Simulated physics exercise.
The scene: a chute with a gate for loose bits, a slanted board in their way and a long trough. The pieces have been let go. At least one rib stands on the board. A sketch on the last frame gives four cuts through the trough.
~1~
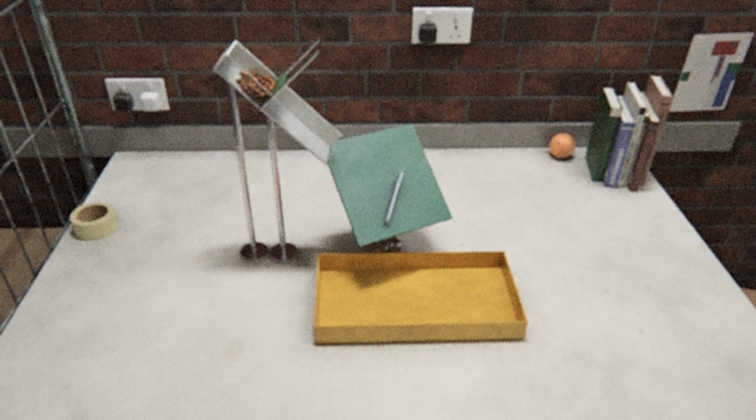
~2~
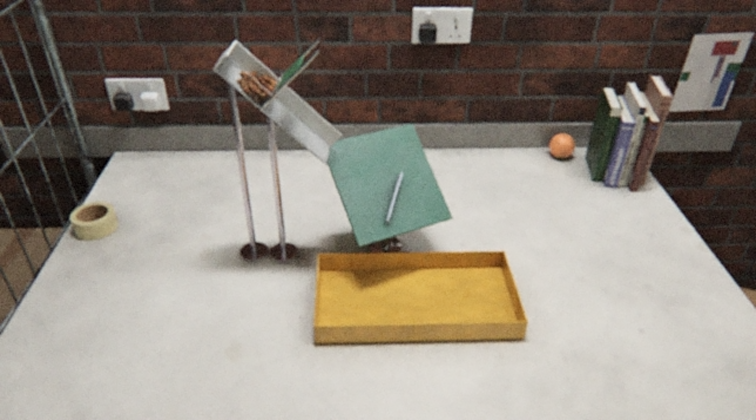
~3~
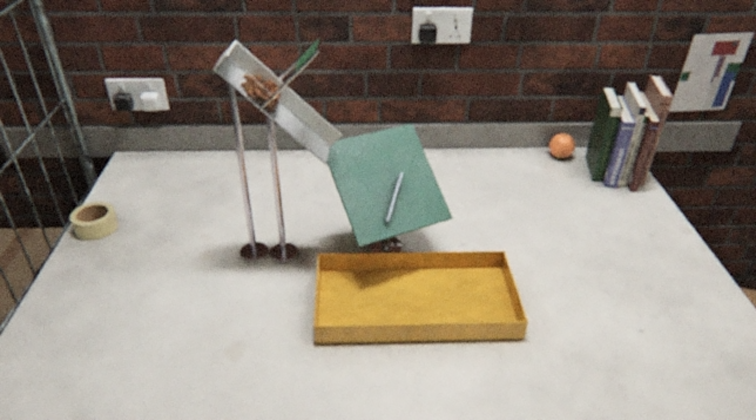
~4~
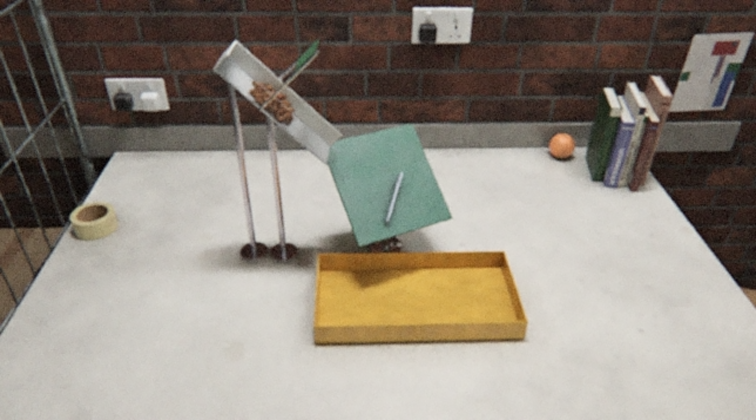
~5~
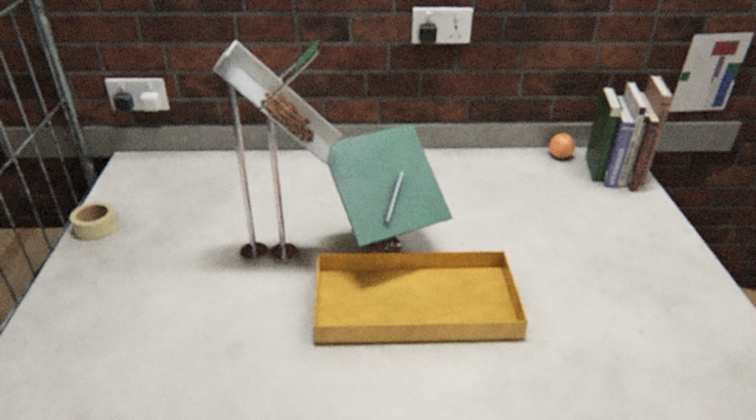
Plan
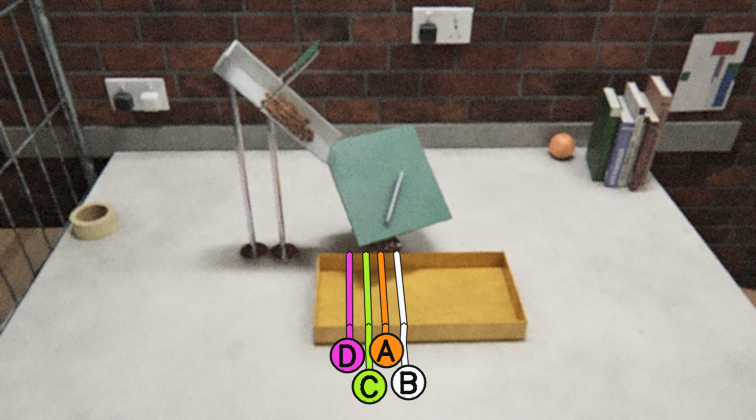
On a pale table before a brick wall, a clump of small brown pieces slid partway down a sloping chute toward a tilted green board, while the yellow tray below stayed empty.
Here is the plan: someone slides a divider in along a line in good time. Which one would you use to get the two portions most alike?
The answer is line A.
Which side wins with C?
Right.
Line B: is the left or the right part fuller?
More lands on the left.
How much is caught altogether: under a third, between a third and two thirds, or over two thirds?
Over two thirds.
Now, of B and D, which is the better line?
That would be B.
On the marked copy, line A crosses the front rim at (385, 325); line B crosses the front rim at (403, 324); line C crosses the front rim at (368, 325); line D crosses the front rim at (349, 325).
If A is chosen, of what is caught, roughly half on the left of the divider, roughly half on the right.
If B is chosen, of what is caught, the larger part on the left of the divider, about a tenth on the right.
If C is chosen, of what is caught, about a tenth on the left of the divider, almost all on the right.
If D is chosen, of what is caught, just a few on the left of the divider, almost all on the right.
